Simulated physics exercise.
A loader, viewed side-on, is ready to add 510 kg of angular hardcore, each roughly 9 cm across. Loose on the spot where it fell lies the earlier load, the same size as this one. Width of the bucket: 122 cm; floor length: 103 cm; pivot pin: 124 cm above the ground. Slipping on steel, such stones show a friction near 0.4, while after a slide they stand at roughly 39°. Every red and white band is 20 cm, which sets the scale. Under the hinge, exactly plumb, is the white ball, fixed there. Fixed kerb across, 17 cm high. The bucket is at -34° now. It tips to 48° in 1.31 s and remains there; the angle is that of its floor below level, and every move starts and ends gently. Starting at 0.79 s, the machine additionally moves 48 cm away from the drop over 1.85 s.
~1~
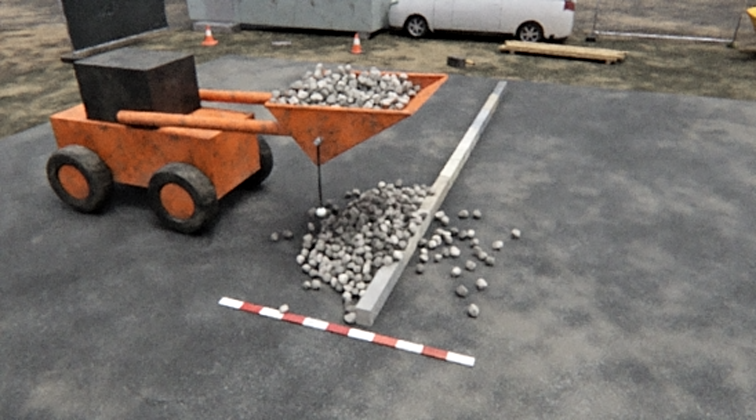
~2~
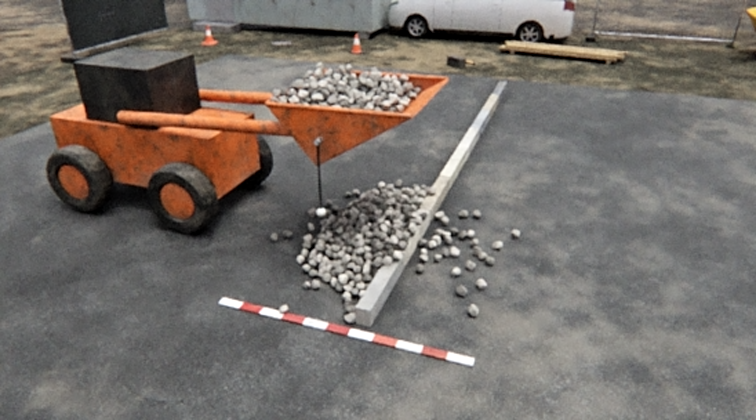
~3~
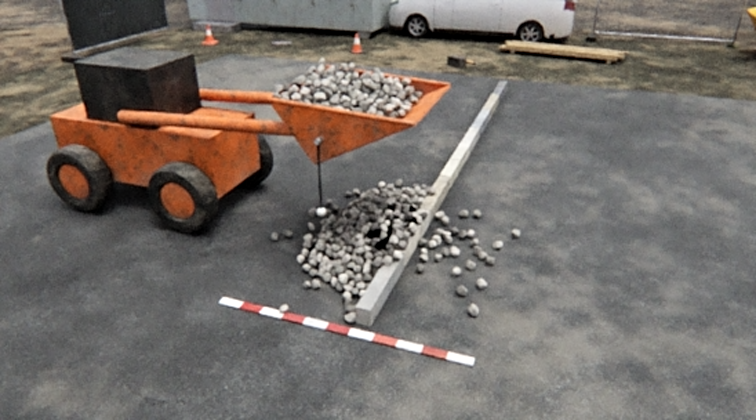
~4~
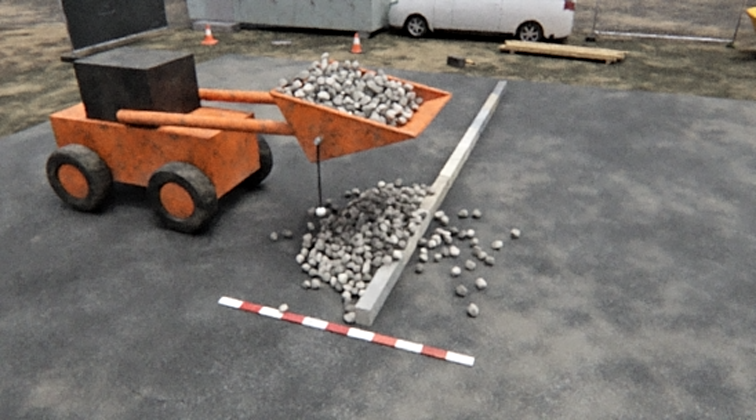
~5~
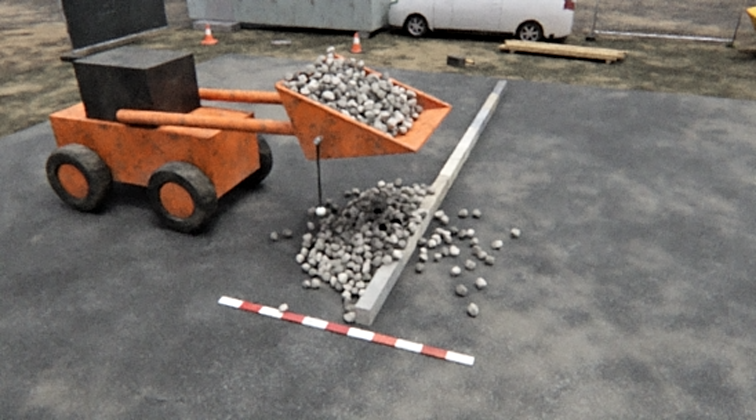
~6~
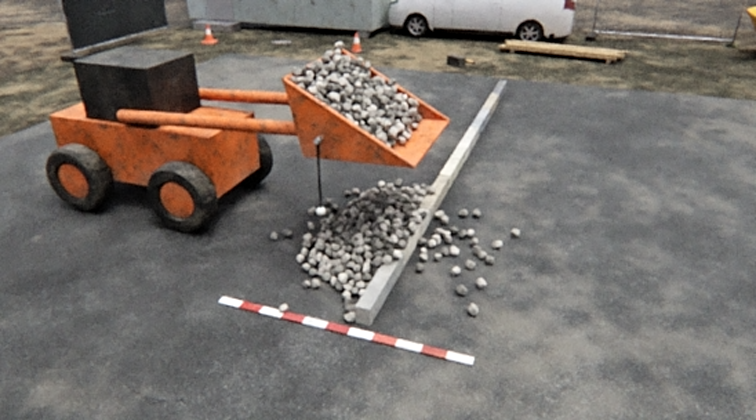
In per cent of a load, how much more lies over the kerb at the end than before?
Some 48 per cent more.
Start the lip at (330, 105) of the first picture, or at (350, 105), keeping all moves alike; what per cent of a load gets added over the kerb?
About 0 per cent from the first spot and 5 per cent from the second.
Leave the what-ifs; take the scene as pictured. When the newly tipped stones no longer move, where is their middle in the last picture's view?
In the last view, about pixel (412, 227).
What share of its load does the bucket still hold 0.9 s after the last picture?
It holds some 40 per cent.
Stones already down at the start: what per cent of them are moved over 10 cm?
Some 5 percent, give or take.
Then, 0.4 s after the last picture the floor is at 35°; in per cent of one load, 99 in the bucket, 96 on this side of the kerb, 5 over the kerb; the foremost stones are at (486, 264).
Then, 0.9 s after the last picture the floor is at 48°; in per cent of one load, 40 in the bucket, 139 on this side of the kerb, 21 over the kerb; the foremost stones are at (486, 264).
Then, 2.5 s after the last picture the floor is at 48°; in per cent of one load, 0 in the bucket, 147 on this side of the kerb, 53 over the kerb; the foremost stones are at (548, 267).
Then, 5.4 s after the last picture the floor is at 48°; in per cent of one load, 0 in the bucket, 147 on this side of the kerb, 53 over the kerb; the foremost stones are at (548, 267). Net gain over the kerb, 48.
